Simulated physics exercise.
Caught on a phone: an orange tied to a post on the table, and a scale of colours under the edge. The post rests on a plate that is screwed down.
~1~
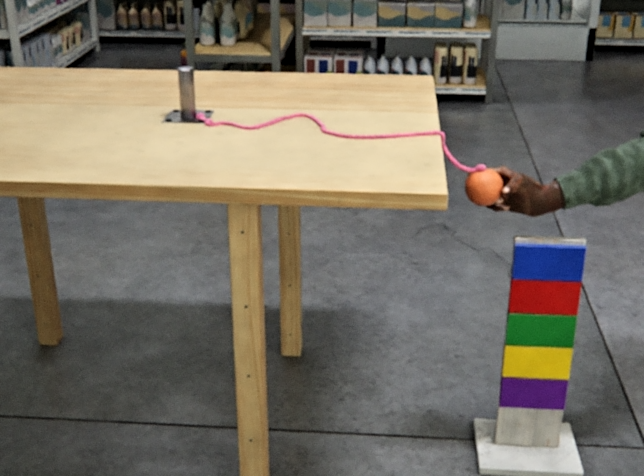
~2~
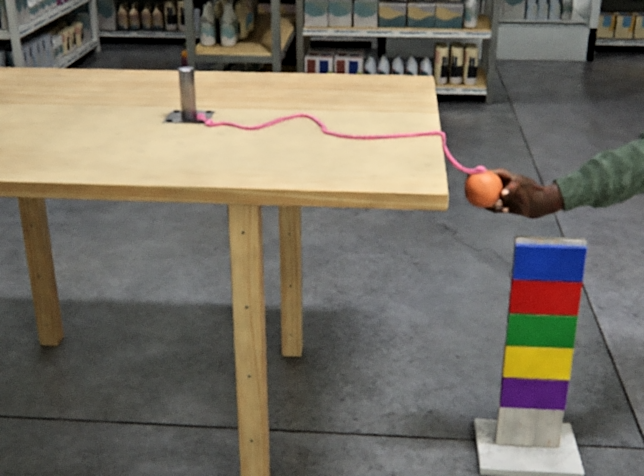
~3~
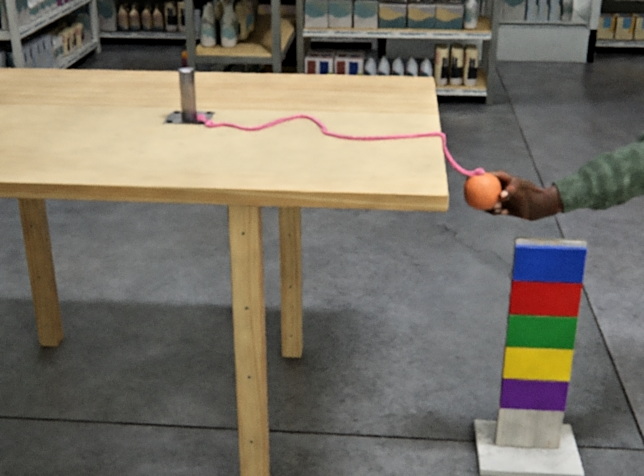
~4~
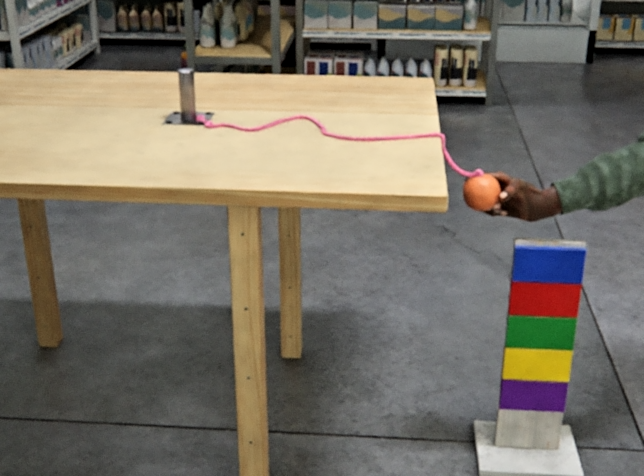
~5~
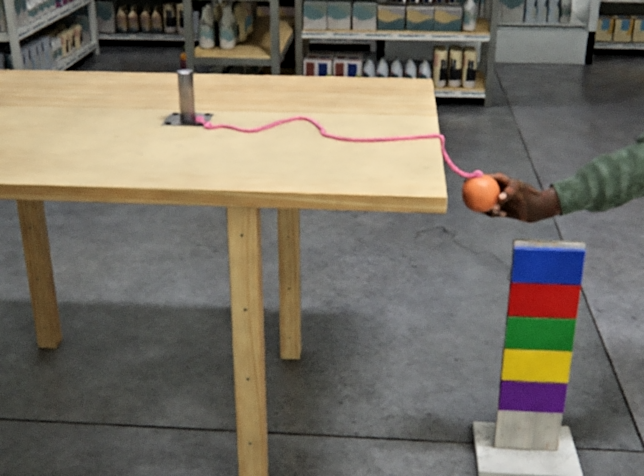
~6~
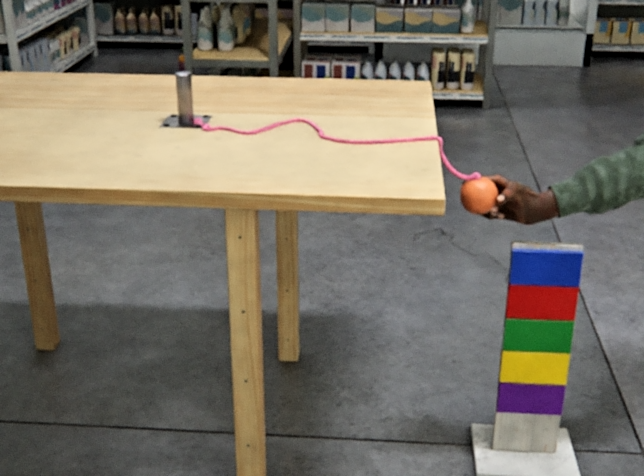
At first, a hand reaching in from the right holds an orange ball just past the table's edge, with a slack pink cord running back to a metal post. Beside the table stands a striped colour scale. The hand keeps its grip and almost nothing moves, the view shifting only slightly.
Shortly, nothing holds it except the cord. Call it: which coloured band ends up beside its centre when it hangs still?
Red, beside its centre.
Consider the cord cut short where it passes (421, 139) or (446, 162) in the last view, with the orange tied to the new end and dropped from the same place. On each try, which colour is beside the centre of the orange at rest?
In order, the results are no band and blue.
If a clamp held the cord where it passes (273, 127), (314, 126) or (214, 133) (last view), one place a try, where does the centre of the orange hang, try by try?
Per try (px, approx.): (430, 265), (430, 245), (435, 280).
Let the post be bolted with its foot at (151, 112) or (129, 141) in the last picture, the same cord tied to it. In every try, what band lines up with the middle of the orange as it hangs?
Going case by case, it's blue and then blue.
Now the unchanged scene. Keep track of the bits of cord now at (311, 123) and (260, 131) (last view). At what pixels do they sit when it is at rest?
One finishes at (362, 131) and the other at (293, 127).
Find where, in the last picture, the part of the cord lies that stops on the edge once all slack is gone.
That spot is near (347, 142).
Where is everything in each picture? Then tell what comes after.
Orange (484, 187); blue (549, 264); red (545, 298); green (541, 331); yellow (537, 363); purple (534, 394), in the first frame.
Orange (483, 189); cord through (209, 125) (268, 125) (316, 120) (357, 138) (428, 134), in the second frame.
Orange (482, 191), in the third frame.
Orange (481, 192); cord through (208, 127) (268, 127) (315, 122) (357, 139) (427, 136), in the fourth frame.
Orange (480, 193), in the fifth frame.
Orange (479, 195); cord through (206, 130) (265, 130) (313, 125) (354, 142) (425, 139), in the sixth frame.
A little later, orange near (401, 291); level with red.
Next, orange near (448, 298); level with red.
When it is over, orange near (434, 298); level with red. The cord holds its middle at red.
